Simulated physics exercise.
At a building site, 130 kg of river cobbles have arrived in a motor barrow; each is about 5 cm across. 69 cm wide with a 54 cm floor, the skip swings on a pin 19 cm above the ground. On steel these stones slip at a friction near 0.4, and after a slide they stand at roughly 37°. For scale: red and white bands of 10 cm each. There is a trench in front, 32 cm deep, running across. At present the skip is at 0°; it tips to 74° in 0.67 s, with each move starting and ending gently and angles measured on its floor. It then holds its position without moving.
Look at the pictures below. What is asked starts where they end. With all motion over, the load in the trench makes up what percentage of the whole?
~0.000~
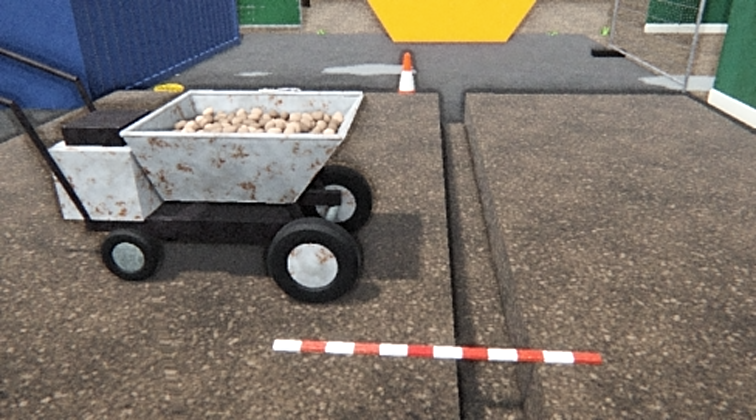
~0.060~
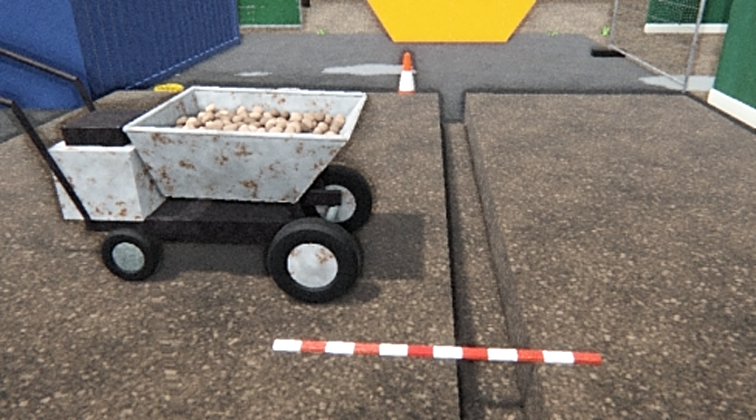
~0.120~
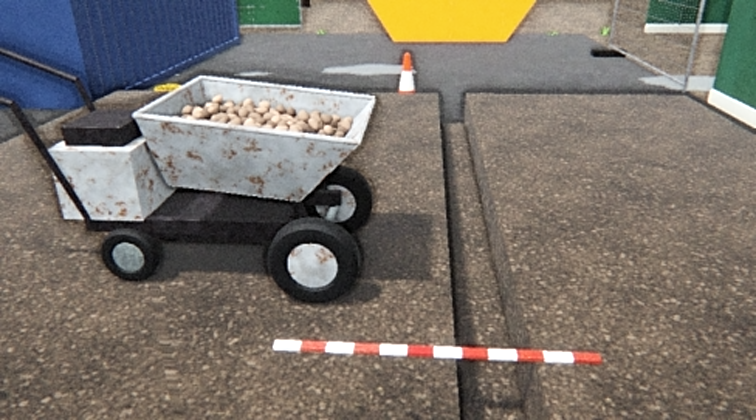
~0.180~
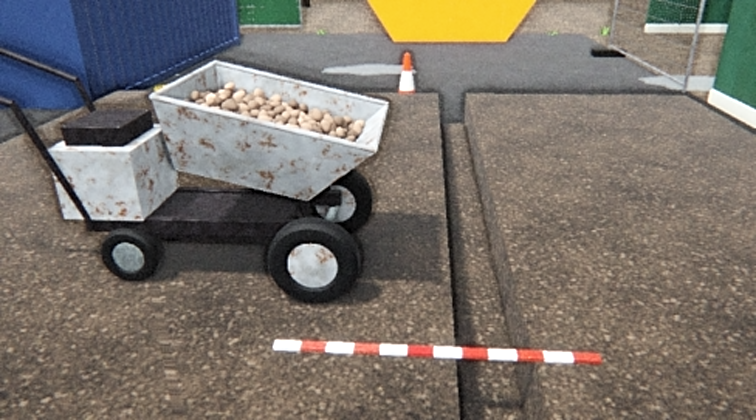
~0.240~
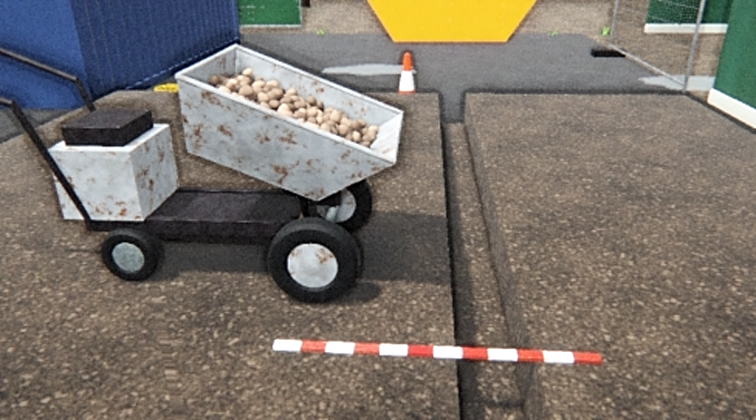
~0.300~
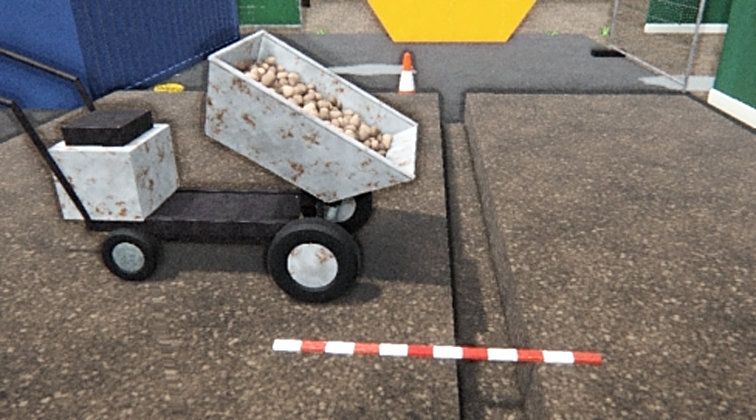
It makes up about 64 percent of the whole load.
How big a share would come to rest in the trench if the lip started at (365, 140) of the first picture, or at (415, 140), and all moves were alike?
Roughly 45 in a hundred from the first, 10 in a hundred from the second.
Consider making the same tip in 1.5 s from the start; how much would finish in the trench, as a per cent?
Expected share: Around 85%.
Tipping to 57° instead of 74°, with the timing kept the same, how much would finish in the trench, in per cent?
In that case around 40 percent.
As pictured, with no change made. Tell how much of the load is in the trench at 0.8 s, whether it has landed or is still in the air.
Roughly 30% by that time.
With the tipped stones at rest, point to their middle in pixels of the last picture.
The tipped stones centre close to (498, 304).
After 0.5 s the floor is at 62°; 100 % in the skip; the foremost stones are at (432, 196).
After 0.8 s the floor is at 74°; 64 % in the skip, 31 % in the trench, 5 % past the trench; the foremost stones are at (529, 261).
After 1.1 s the floor is at 74°; 11 % in the skip, 53 % in the trench, 36 % past the trench; the foremost stones are at (707, 257).
After 3.1 s the floor is at 74°; 0 % in the skip, 64 % in the trench, 36 % past the trench; the foremost stones are past the picture's edge.
